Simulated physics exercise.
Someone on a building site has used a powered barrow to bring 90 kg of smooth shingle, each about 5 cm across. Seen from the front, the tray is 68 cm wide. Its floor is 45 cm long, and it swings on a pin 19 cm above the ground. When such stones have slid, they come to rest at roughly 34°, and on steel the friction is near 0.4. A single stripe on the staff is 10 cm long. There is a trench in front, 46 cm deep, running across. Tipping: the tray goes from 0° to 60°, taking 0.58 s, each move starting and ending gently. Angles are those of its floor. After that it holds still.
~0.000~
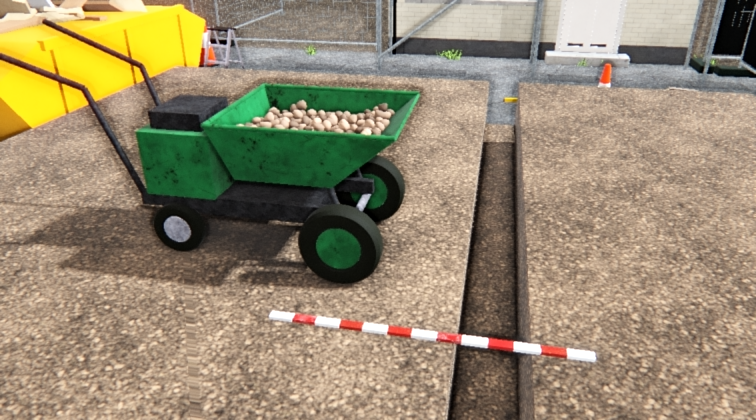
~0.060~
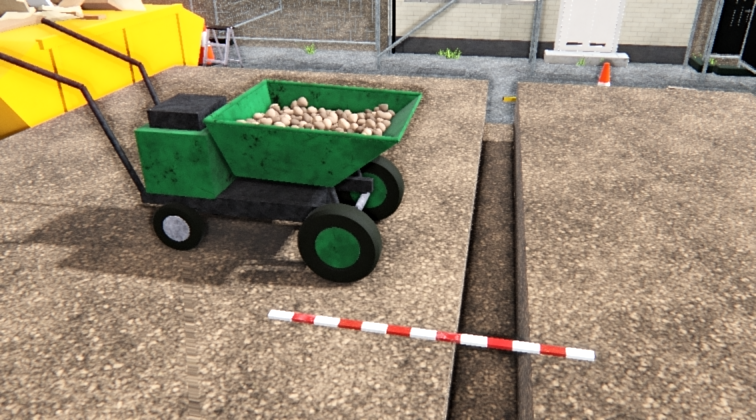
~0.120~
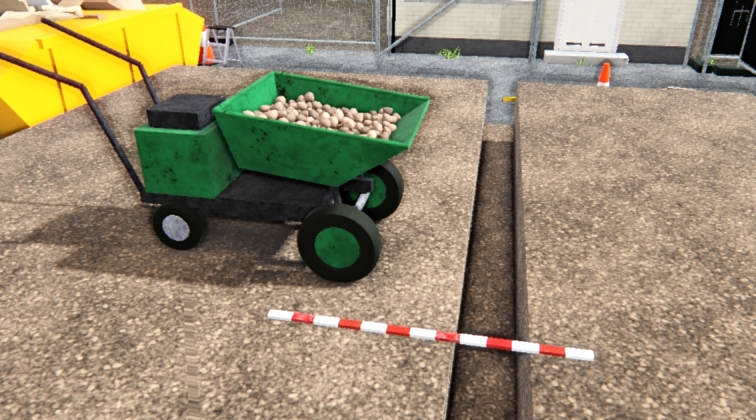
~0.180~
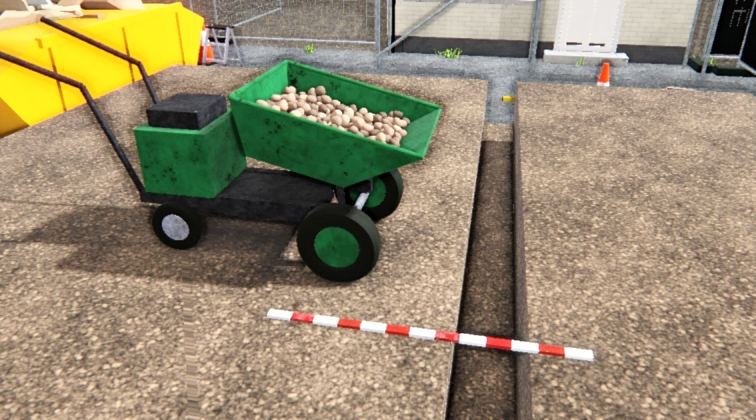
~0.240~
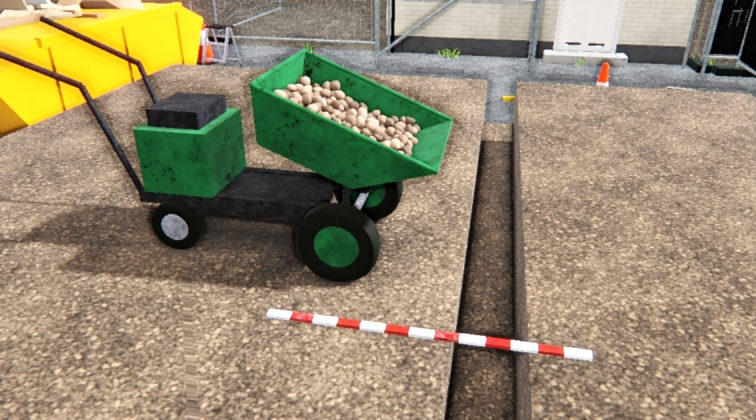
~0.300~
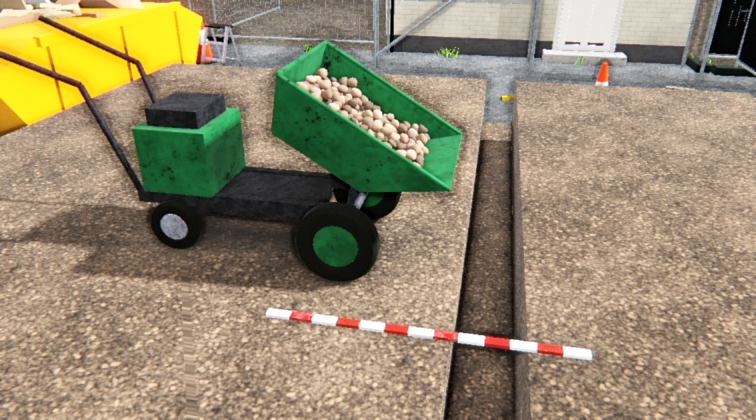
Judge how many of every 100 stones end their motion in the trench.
I would put it near 53 out of 100.
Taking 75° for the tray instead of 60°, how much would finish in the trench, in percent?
About 80 per cent would end up in the trench.
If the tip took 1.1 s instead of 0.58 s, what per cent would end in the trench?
Roughly 70% would finish there.
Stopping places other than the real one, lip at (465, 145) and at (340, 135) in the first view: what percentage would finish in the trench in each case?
The first start gives about 0 per cent, the second about 90.
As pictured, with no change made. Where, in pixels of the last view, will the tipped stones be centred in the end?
Their centre sits close to (512, 320).
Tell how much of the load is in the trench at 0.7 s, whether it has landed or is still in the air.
Some 10 per cent of the load by that point.
After 0.4 s the floor is at 50°; 100 % in the tray; the foremost stones are at (447, 184).
After 0.7 s the floor is at 60°; 88 % in the tray, 12 % in the trench; the foremost stones are at (514, 235).
After 1.0 s the floor is at 60°; 23 % in the tray, 33 % in the trench, 44 % past the trench; the foremost stones are at (659, 276).
After 3.0 s the floor is at 60°; 0 % in the tray, 53 % in the trench, 47 % past the trench; the foremost stones are past the picture's edge.
